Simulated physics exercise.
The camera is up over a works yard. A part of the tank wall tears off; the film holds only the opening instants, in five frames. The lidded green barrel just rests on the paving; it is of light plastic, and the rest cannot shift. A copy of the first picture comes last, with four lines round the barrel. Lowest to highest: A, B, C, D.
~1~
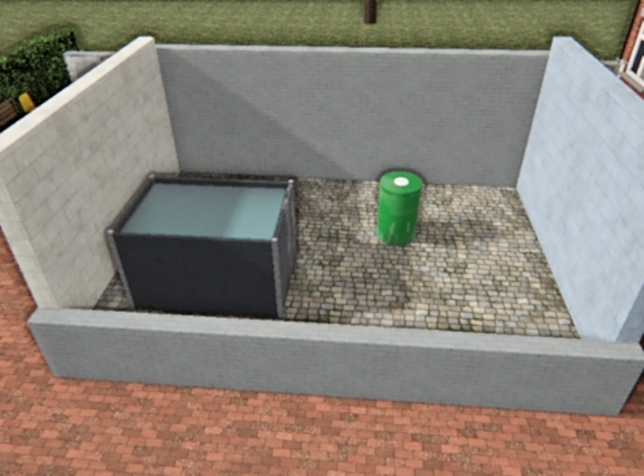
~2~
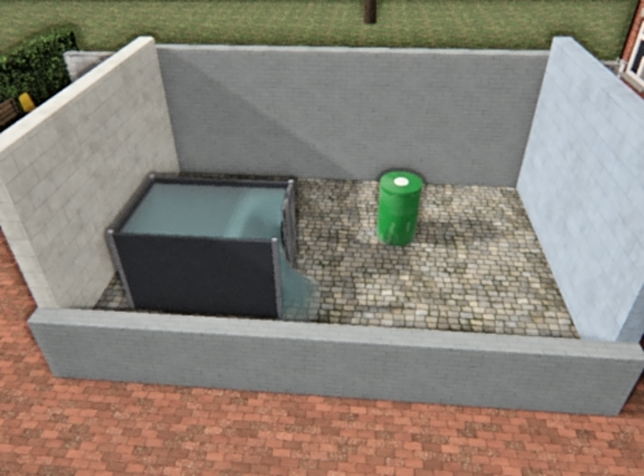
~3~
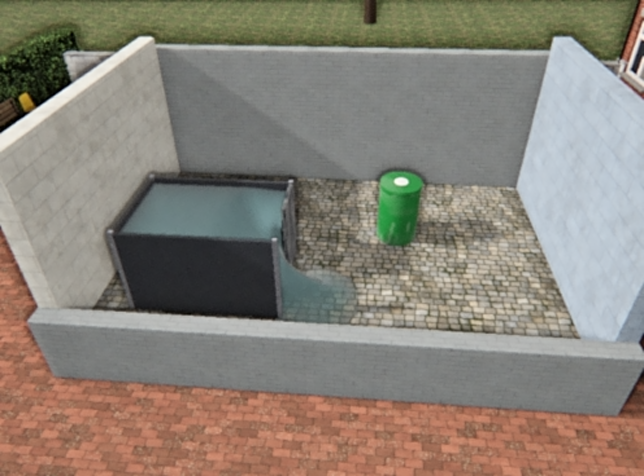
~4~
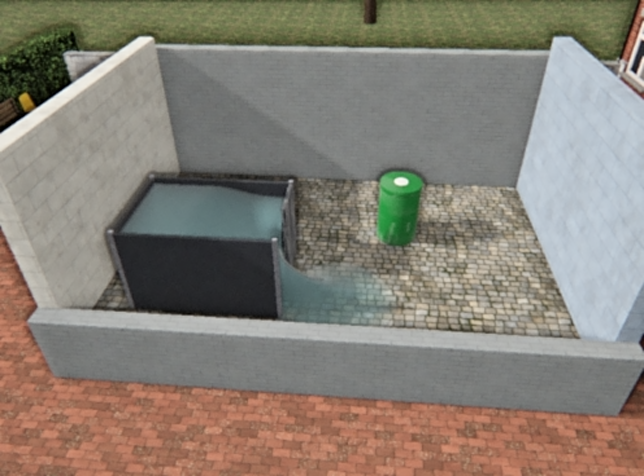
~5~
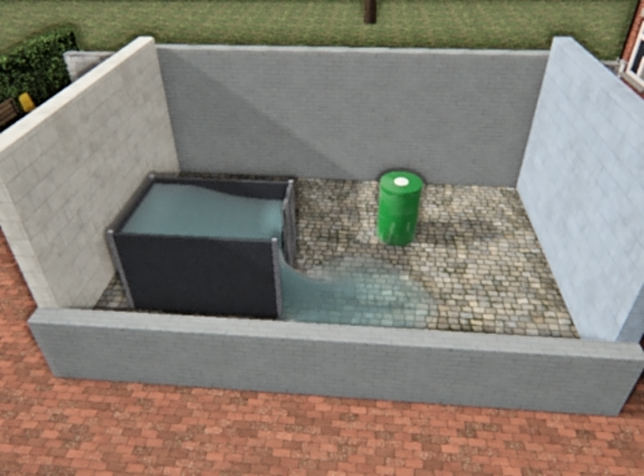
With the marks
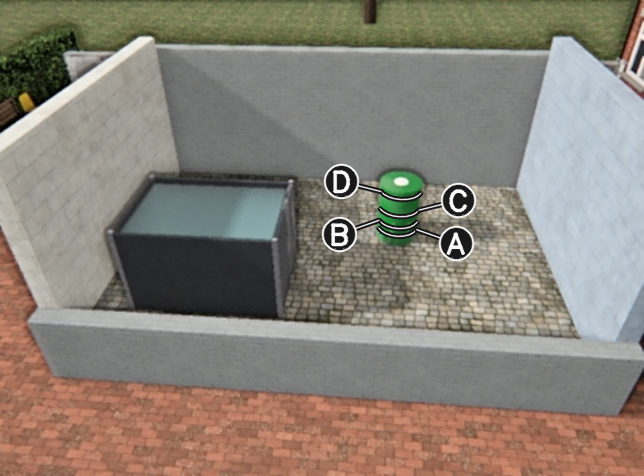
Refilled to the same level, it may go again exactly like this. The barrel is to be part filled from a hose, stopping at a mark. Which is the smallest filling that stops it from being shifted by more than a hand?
The answer is line A.
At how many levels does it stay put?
All four.
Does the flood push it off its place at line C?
No, not at all.
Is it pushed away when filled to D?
No.
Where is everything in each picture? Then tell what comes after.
Lid of the green barrel at (401, 182); tank full, its middle at (208, 212).
Water covers 2 % of the ground and is seen nearest the barrel at (306, 277).
Water covers 4 % of the ground and is seen nearest the barrel at (330, 272).
Water covers 8 % of the ground and is seen nearest the barrel at (362, 270).
Lid of the green barrel at (401, 182); water covers 12 % of the ground and is seen nearest the barrel at (380, 263).
On the marked copy, A at (397, 236); B at (398, 228); C at (399, 216); D at (401, 199); from the bottom up A, B, C, D.
Choosing A, it does not move.
Choosing B, it does not move.
Choosing C, it does not move.
Choosing D, it does not move.
